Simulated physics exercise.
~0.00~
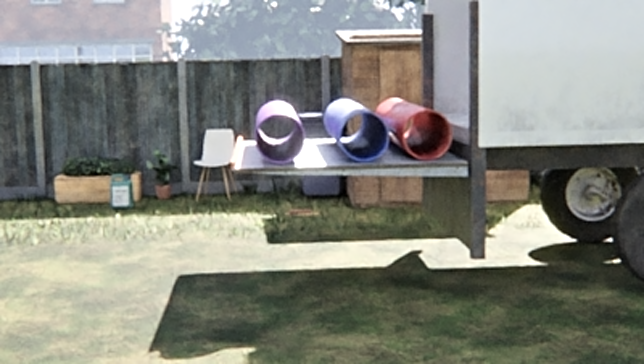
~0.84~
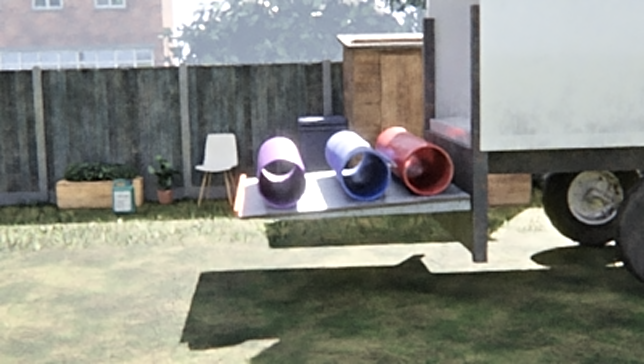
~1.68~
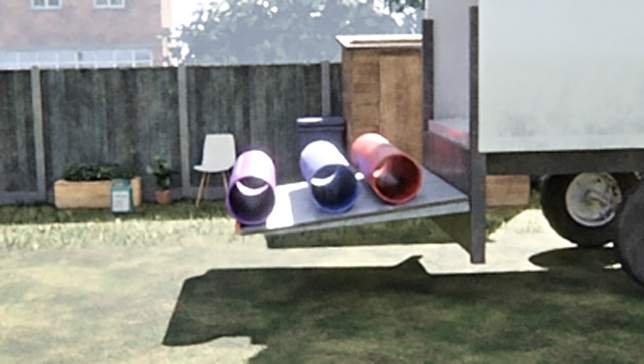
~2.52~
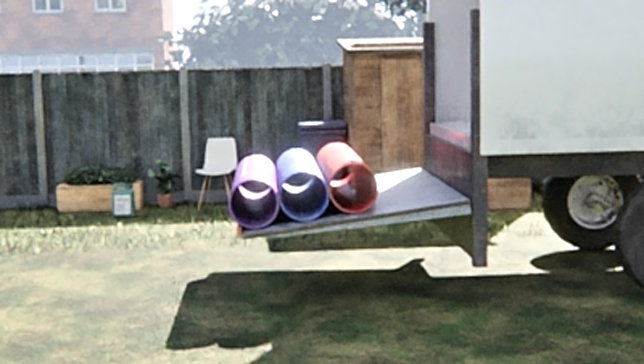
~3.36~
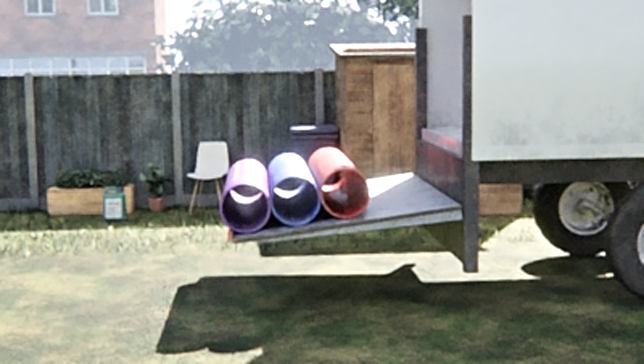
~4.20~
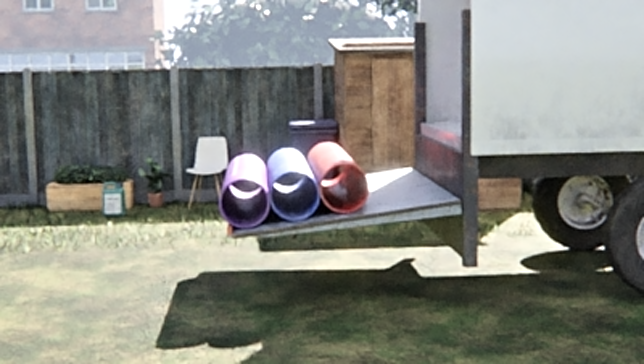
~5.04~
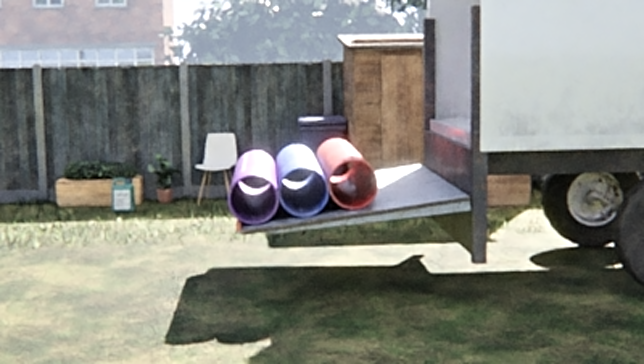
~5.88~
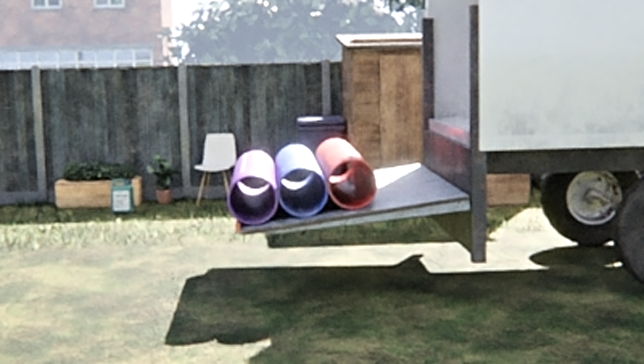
A truck's lift platform drops and tilts, and three pipes roll left, stopping together on it.
